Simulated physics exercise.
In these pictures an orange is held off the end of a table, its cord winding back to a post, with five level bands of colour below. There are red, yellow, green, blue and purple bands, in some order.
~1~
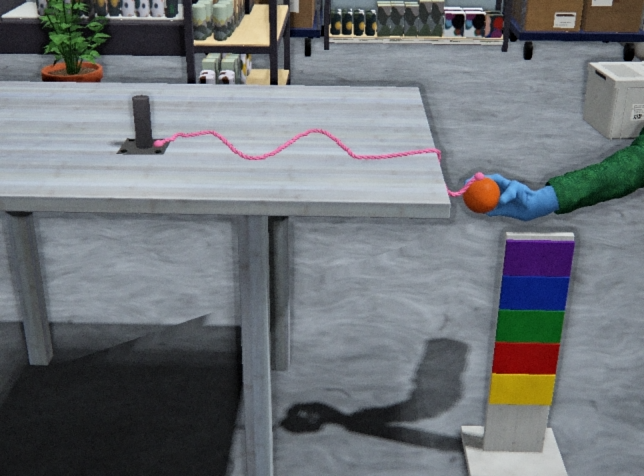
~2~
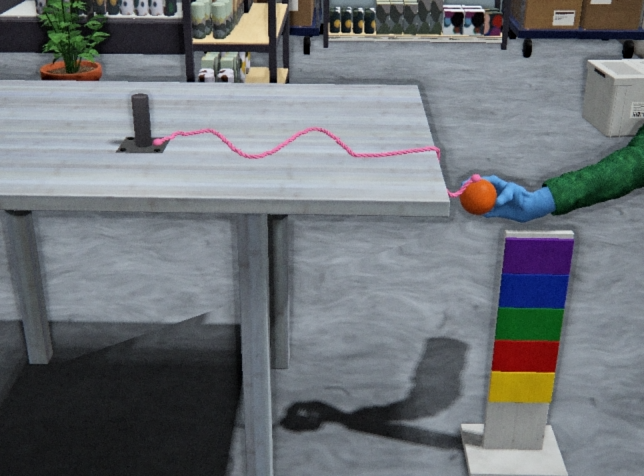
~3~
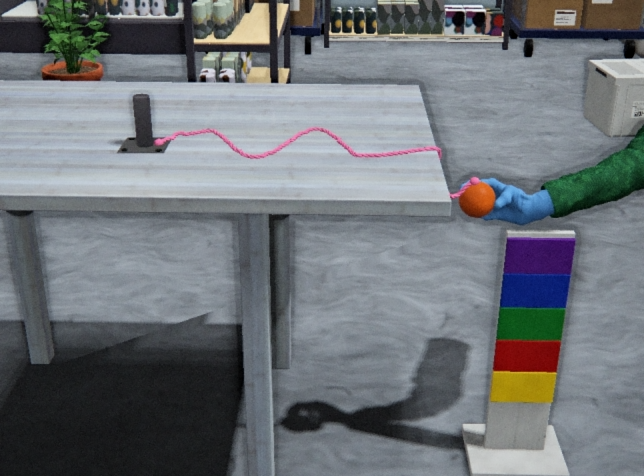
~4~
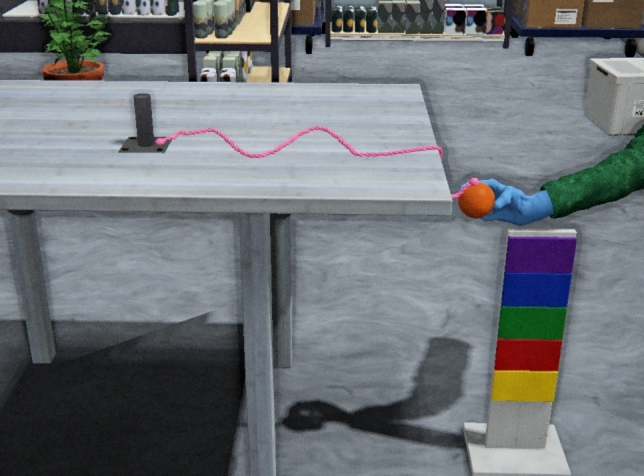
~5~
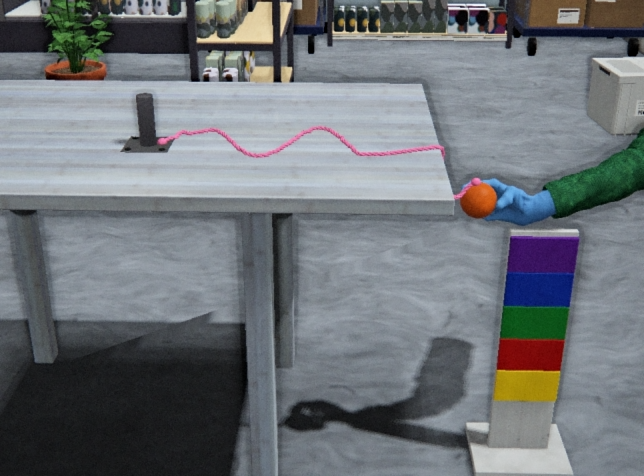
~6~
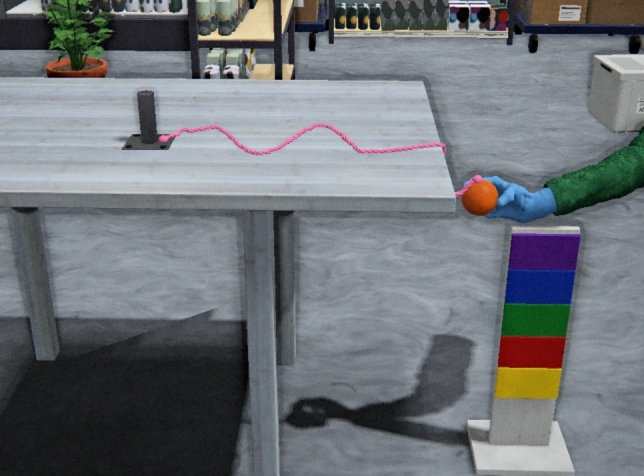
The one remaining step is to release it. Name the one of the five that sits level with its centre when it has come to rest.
That would be yellow.
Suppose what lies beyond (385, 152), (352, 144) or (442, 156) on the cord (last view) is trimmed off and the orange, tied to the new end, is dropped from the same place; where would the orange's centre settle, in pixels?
Try 1: About (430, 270). Try 2: About (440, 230). Try 3: About (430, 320).
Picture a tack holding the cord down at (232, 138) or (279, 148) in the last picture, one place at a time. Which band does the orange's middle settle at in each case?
Results, in sequence: Red / green.
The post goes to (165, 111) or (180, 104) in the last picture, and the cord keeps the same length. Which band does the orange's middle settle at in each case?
Try by try: Yellow; yellow.
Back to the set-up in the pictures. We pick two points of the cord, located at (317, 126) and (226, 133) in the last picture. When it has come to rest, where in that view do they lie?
In that view they sit near (440, 147) and near (263, 141).
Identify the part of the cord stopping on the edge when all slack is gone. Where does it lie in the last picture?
Around (317, 126).
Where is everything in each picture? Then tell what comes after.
The first frame shows orange (482, 195); purple (539, 260); blue (534, 294); green (530, 327); red (526, 360); yellow (522, 390).
The second frame shows orange (478, 197); cord through (183, 135) (234, 150) (294, 137) (343, 145) (417, 151).
The third frame shows orange (477, 199).
The fourth frame shows orange (476, 200); cord through (186, 134) (237, 150) (296, 137) (345, 144) (420, 150).
The fifth frame shows orange (478, 200).
The sixth frame shows orange (480, 198); cord through (189, 131) (240, 147) (300, 134) (349, 142) (423, 147).
A little later, orange near (415, 381); level with yellow.
Next, orange near (431, 384); level with yellow.
When it is over, orange near (420, 386); level with yellow. Its centre hangs level with the yellow band.
